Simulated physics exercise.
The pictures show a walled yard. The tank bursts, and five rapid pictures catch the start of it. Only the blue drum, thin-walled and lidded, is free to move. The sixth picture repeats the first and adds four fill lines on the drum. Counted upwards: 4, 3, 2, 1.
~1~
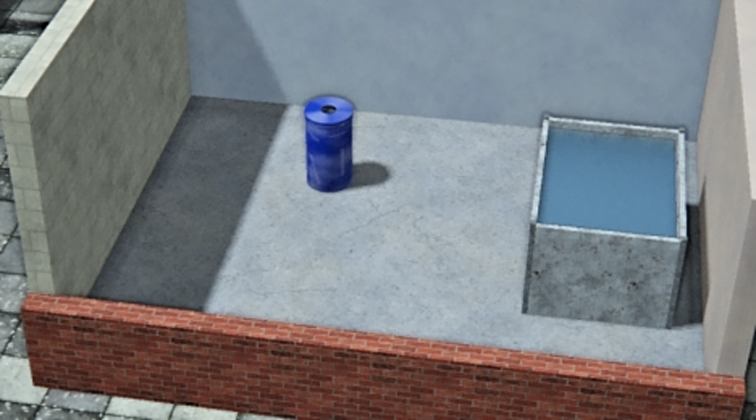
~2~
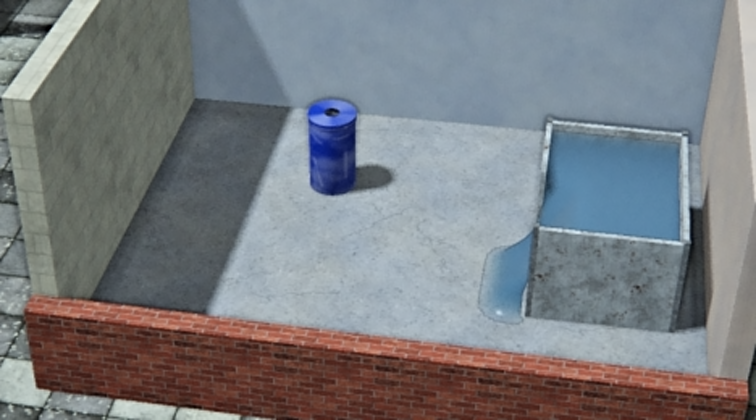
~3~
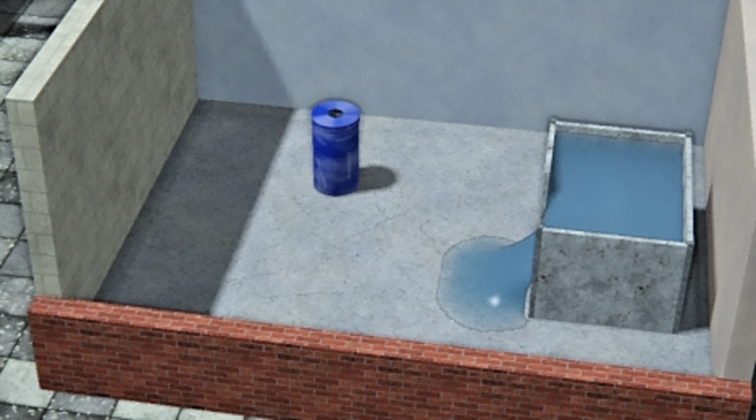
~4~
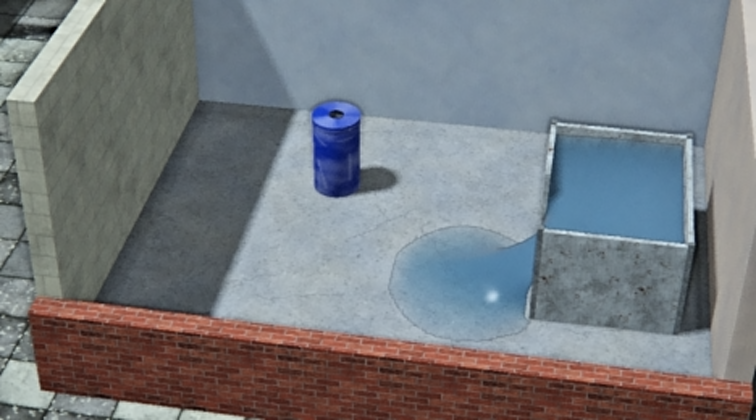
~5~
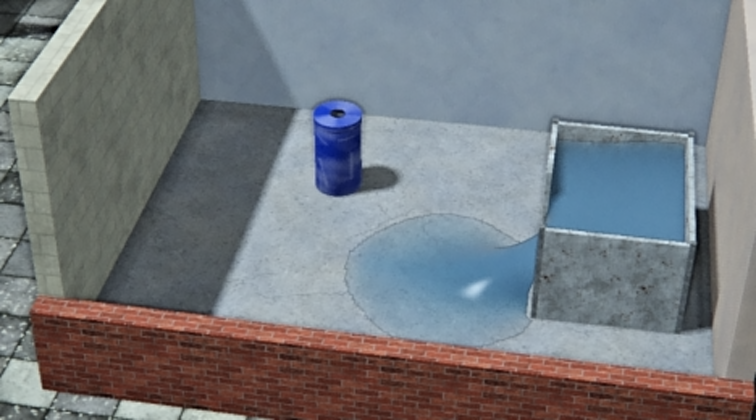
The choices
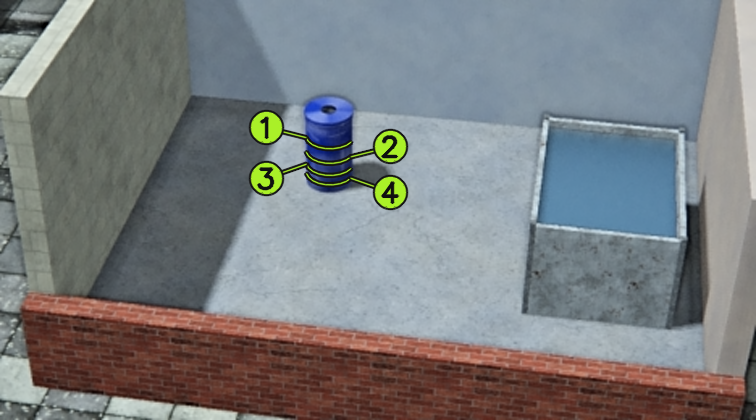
In a walled yard, water spreads leftward from a tank across the ground near a blue drum.
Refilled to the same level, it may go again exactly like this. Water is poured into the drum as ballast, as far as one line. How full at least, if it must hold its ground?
The answer is mark 3.
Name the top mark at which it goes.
The answer is 4.
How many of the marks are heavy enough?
Three of the four.
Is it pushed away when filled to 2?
No, that is safe.
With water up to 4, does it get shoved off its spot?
Yes.
In lime, 1 at (325, 148); 2 at (325, 163); 3 at (325, 175); 4 at (325, 184); from the bottom up 4, 3, 2, 1.
Choosing 1, it does not move.
Choosing 2, it does not move.
Choosing 3, it does not move.
Choosing 4, it is pushed about twice its own width away.
